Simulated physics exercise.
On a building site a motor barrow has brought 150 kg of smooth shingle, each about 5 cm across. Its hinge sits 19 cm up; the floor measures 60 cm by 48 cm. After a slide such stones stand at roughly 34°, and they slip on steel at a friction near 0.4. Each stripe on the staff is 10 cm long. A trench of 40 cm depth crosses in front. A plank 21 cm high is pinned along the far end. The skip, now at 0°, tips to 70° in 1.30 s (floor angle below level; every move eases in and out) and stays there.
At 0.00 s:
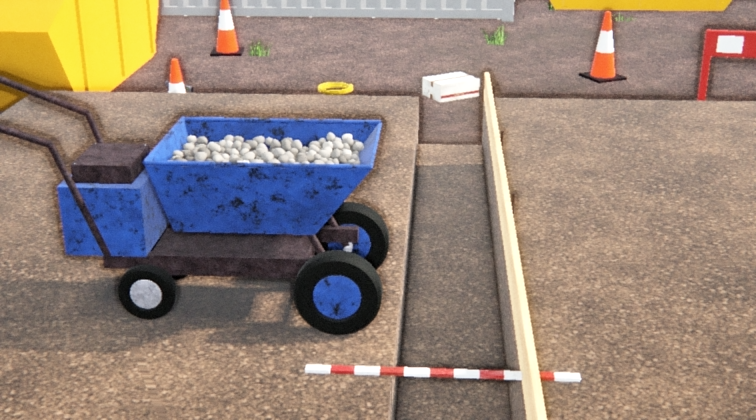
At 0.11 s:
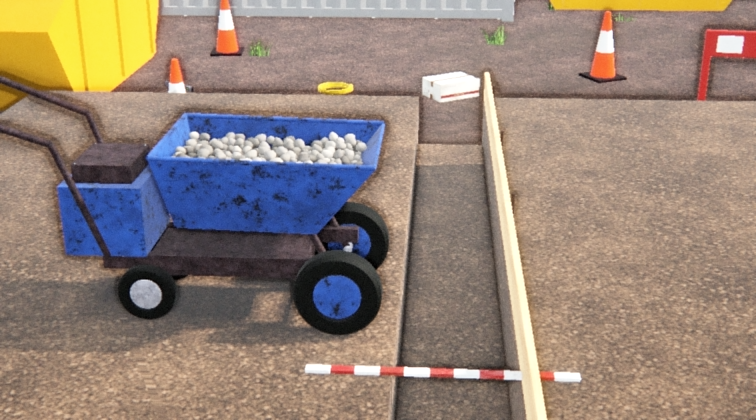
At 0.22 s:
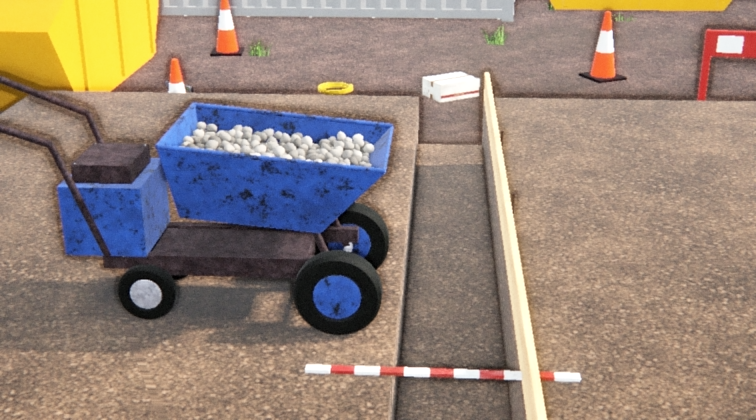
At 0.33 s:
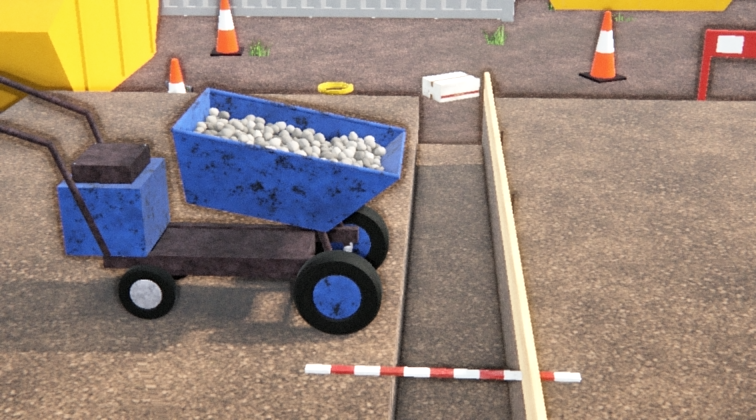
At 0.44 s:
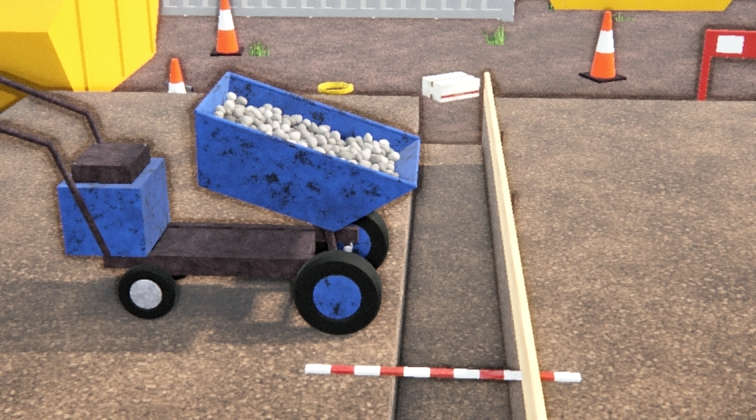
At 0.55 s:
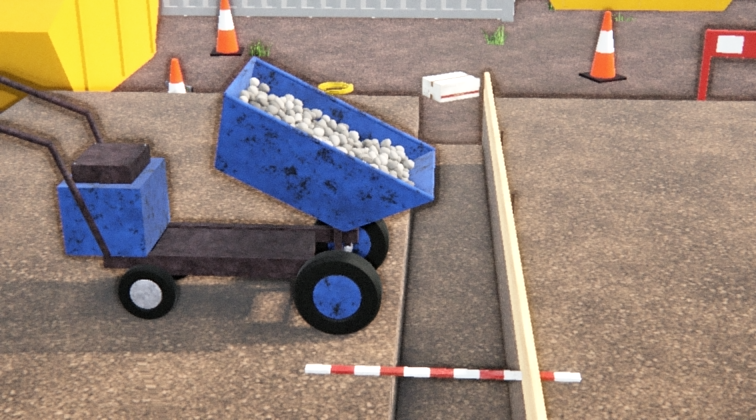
On a building site, a blue barrow's skip of pale stones tilts steadily toward the right.
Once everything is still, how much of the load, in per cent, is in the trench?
About 61 per cent.
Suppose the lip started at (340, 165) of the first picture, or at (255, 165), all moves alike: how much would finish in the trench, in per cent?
Near 95 per cent from the first place, 100 from the second.
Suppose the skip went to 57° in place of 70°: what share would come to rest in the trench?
Then about 50 per cent.
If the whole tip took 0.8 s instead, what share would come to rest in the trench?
It would be near 50 per cent.
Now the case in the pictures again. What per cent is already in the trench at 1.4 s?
Some 25 per cent.
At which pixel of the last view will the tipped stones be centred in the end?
Near (496, 365).
After 1.0 s the floor is at 59°; 100 % in the skip; the foremost stones are at (483, 241).
After 1.4 s the floor is at 70°; 53 % in the skip, 23 % in the trench, 24 % past the trench; the foremost stones are at (606, 306).
After 1.8 s the floor is at 70°; 21 % in the skip, 41 % in the trench, 38 % past the trench; the foremost stones are at (739, 317).
After 3.7 s the floor is at 70°; 0 % in the skip, 61 % in the trench, 39 % past the trench; the foremost stones are past the picture's edge.
